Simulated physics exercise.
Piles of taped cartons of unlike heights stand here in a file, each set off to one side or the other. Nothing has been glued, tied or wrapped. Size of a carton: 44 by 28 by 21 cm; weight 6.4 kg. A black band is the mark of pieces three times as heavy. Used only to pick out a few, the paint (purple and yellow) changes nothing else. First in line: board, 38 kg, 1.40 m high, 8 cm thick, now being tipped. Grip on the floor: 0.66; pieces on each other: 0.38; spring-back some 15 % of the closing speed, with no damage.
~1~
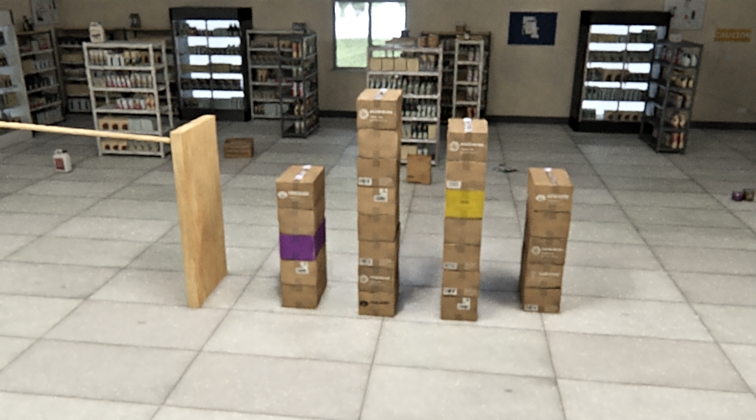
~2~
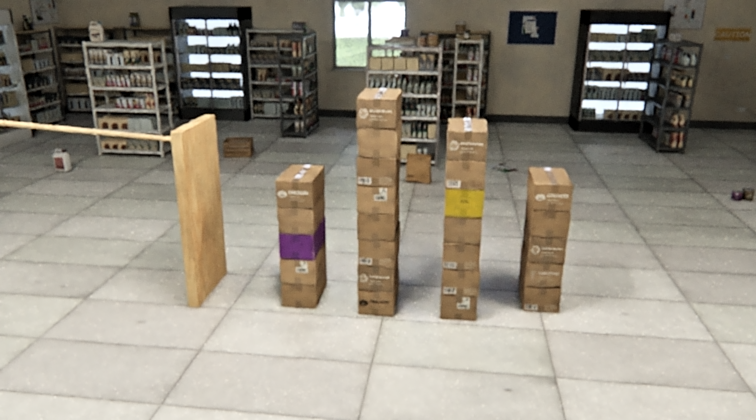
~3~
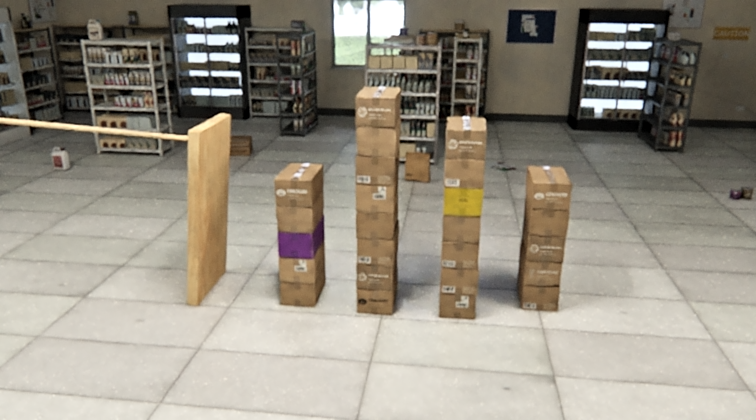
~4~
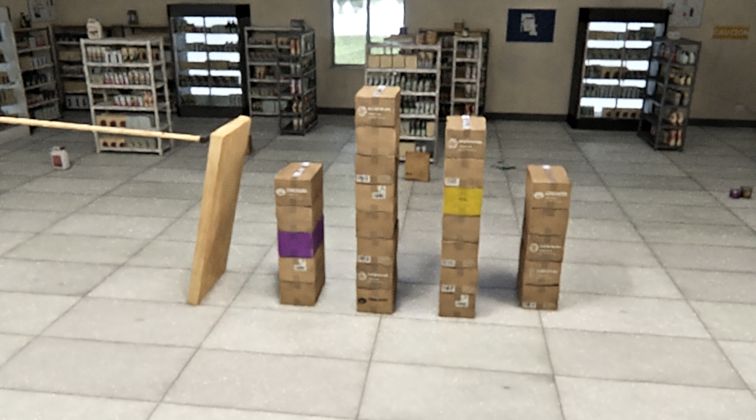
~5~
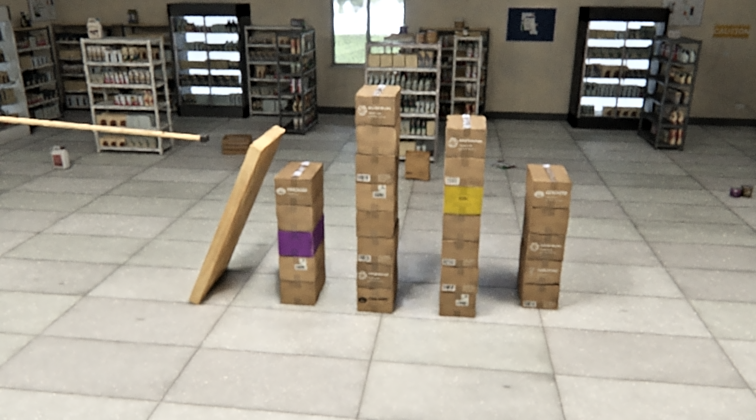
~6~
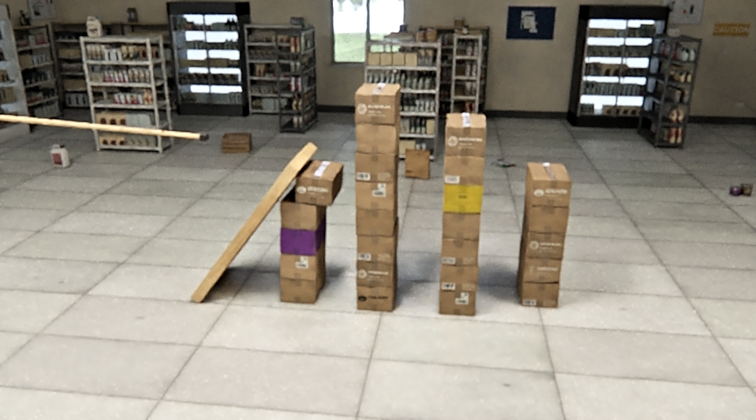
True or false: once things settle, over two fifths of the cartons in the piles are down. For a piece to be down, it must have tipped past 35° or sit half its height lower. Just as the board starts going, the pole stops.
True.
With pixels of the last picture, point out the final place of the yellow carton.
About pixel (671, 293).
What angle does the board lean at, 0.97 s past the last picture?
At that moment it leans around 60° from upright.
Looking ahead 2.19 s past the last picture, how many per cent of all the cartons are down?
100 %.
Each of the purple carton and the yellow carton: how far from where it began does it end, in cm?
Moved: Purple 50, yellow 170.
Then, 0.97 s later than the last frame, board 61° from upright; 4 of the 25 cartons down; purple carton tilted 40°, 6 cm lower; yellow carton moved 42 mm.
Then, 1.61 s later than the last frame, board 67° from upright; 19 of the 25 cartons down; purple carton tilted 44°, 17 cm lower; yellow carton tilted 31°, 11 cm lower.
Then, 2.19 s later than the last frame, board 68° from upright; 25 of the 25 cartons down; yellow carton tilted 72°, 68 cm lower; purple carton tilted 45°, 17 cm lower.
When it is over, board 68° from upright; 25 of the 25 cartons down; yellow carton on its side; purple carton tilted 45°, 17 cm lower. That is 100 per cent. In pixels of the last frame, middles, yellow carton near (671, 293), purple carton near (367, 255).
